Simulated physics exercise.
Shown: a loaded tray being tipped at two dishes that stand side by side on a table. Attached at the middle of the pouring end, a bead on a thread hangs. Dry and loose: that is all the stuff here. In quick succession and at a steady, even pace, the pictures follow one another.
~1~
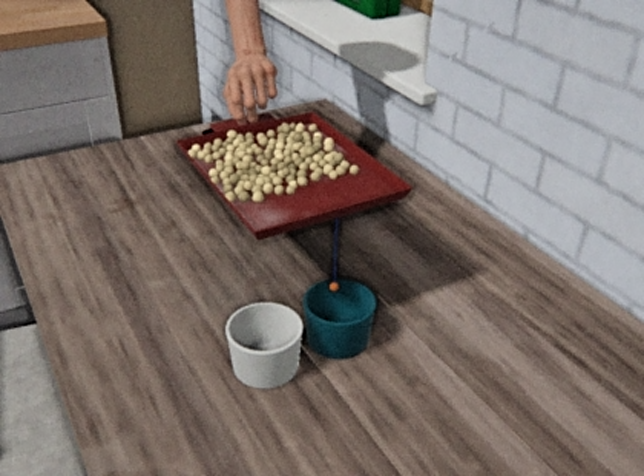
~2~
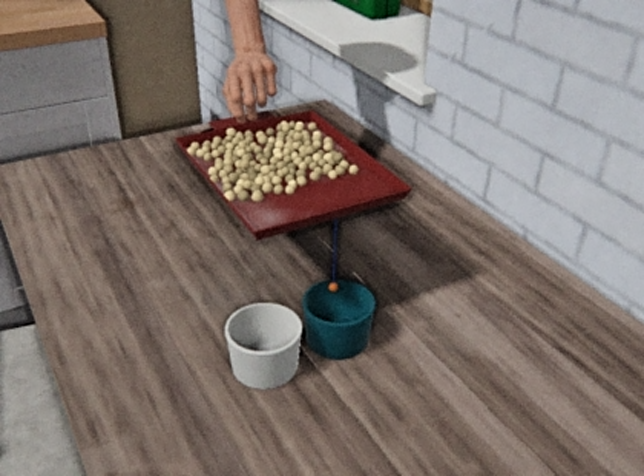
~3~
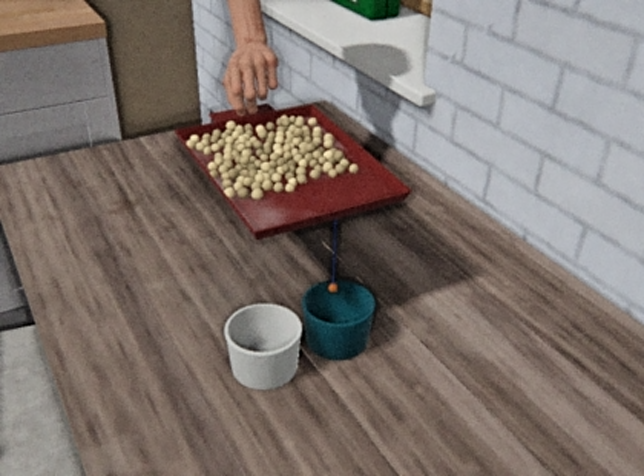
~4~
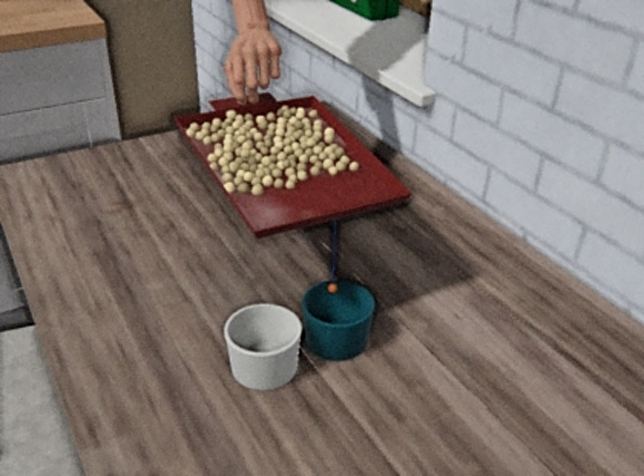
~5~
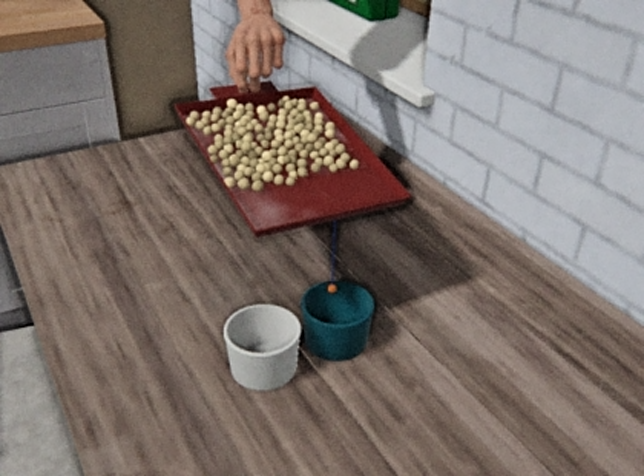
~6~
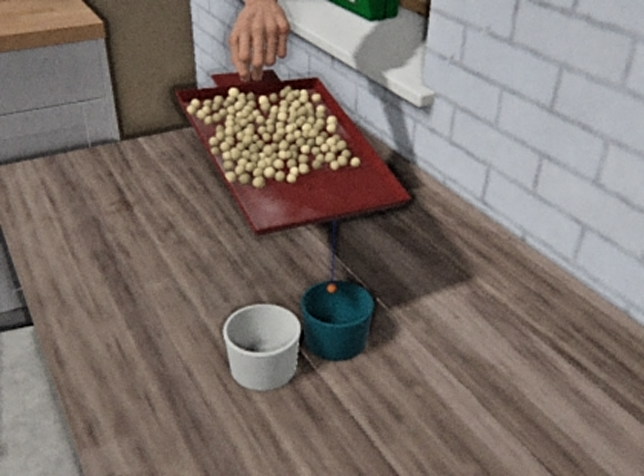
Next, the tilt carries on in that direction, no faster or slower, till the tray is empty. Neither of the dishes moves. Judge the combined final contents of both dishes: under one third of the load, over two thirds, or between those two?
Falls short of a third.
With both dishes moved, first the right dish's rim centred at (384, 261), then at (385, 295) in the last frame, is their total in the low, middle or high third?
Position 1 - under a third; position 2 - the middle third.
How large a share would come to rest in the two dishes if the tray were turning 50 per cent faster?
About 10 %.
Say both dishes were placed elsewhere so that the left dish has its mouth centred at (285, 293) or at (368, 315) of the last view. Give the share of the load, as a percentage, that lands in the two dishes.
Around 0 and then 60 per cent.
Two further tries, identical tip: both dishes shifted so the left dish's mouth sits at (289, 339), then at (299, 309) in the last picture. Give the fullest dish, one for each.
Try one: The rightmost one; try two: The rightmost one.
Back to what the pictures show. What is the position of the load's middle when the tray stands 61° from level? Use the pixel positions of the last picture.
Roughly at (357, 189).
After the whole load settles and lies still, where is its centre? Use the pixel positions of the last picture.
Last view, centre at rest - approx. (405, 343).
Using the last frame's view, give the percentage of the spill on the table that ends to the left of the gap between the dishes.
0 per cent or thereabouts.
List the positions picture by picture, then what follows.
Corners of the pouring end at (258, 228) and (406, 187), level; middle of the load at (265, 163), macadamia nuts; left dish at (281, 365); right dish at (357, 336); bead on its thread at (334, 287), in the first frame.
Corners of the pouring end at (257, 228) and (405, 187), level; middle of the load at (264, 162), in the second frame.
Corners of the pouring end at (257, 228) and (405, 189), tipped barely, lowest at the right corner; middle of the load at (264, 158), in the third frame.
Corners of the pouring end at (258, 227) and (406, 192), tipped a little, lowest at the right corner; middle of the load at (265, 151), in the fourth frame.
Corners of the pouring end at (258, 227) and (405, 194), tipped a little, lowest at the right corner; middle of the load at (265, 144), in the fifth frame.
Corners of the pouring end at (259, 226) and (405, 196), tipped clearly, lowest at the right corner; middle of the load at (271, 129); left dish at (279, 367); right dish at (355, 338), in the sixth frame.
Soon, tray tipped steeply; most on the tray; a small part outside both; a small part in the air.
A while on, tray tipped right over; about half on the tray; a stray few in the right dish; about a quarter outside both; a small part in the air.
Towards the end, tray tipped past a quarter turn; a small part in the right dish; nearly all outside both.
Finally, tray tipped past a quarter turn; none in the left dish; a small part in the right dish; nearly all outside both.
